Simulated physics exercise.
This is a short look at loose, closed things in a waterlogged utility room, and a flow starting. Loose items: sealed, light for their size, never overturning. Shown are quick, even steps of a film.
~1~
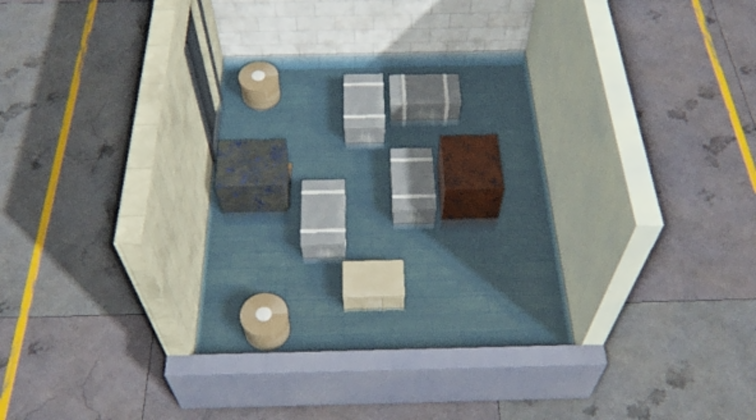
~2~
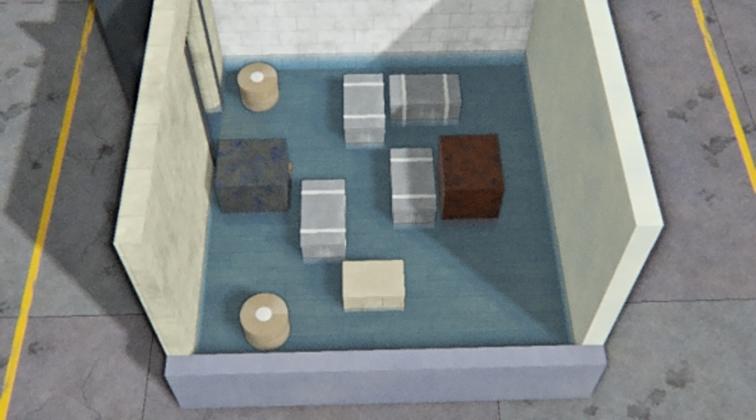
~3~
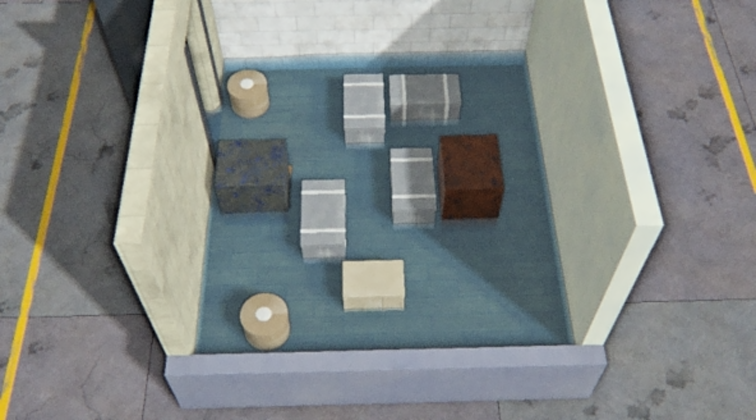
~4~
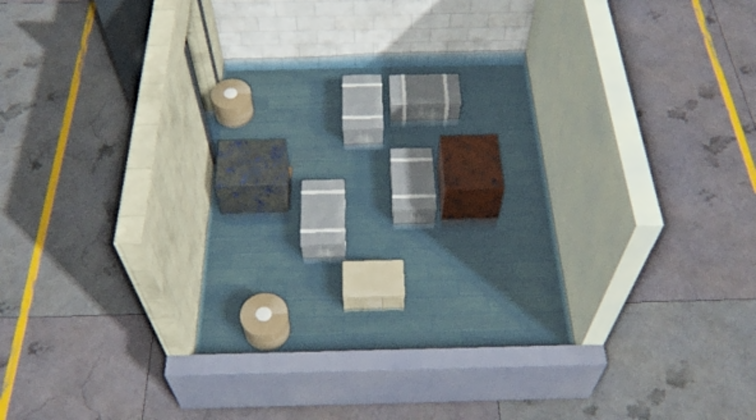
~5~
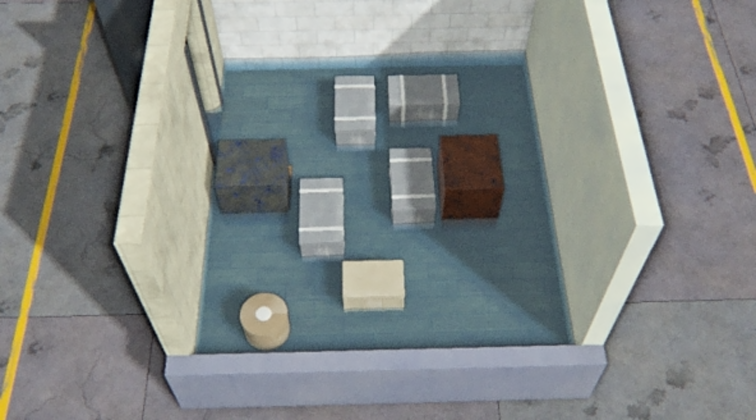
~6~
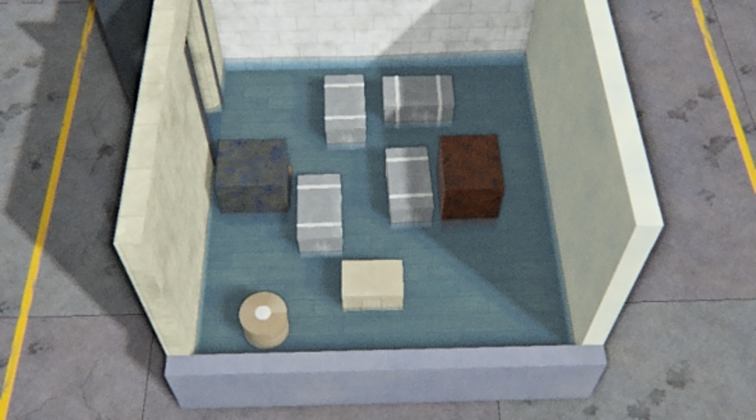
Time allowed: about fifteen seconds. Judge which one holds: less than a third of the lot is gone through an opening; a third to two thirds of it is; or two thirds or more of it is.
It is going to be in the central band.
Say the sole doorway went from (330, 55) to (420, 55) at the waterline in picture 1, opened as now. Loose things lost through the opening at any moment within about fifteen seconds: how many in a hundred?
My estimate is some 70 percent.
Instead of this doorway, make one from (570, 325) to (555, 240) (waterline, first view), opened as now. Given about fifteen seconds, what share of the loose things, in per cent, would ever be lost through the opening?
I'd say some 40 in a hundred.
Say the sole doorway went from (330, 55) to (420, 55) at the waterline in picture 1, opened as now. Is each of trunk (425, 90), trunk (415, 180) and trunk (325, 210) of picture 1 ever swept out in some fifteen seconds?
Each object, in the order asked: Flushed / flushed / flushed.
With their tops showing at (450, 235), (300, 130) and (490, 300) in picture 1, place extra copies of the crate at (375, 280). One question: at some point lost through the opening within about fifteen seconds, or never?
Summary in sequence: Never leaves, exits at some point, never leaves.
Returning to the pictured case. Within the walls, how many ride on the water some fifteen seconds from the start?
Result - 3.
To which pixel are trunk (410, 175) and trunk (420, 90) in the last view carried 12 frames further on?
I'd say around (389, 135) for the first and around (337, 78) for the second.
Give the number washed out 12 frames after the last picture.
2 of them.
A moment on, 1 of 7 are out; 6 afloat.
Next, 2 of 7 are out; 5 afloat.
Later, 3 of 7 are out; 4 afloat.
In the end, 3 of 7 are out; 3 afloat.
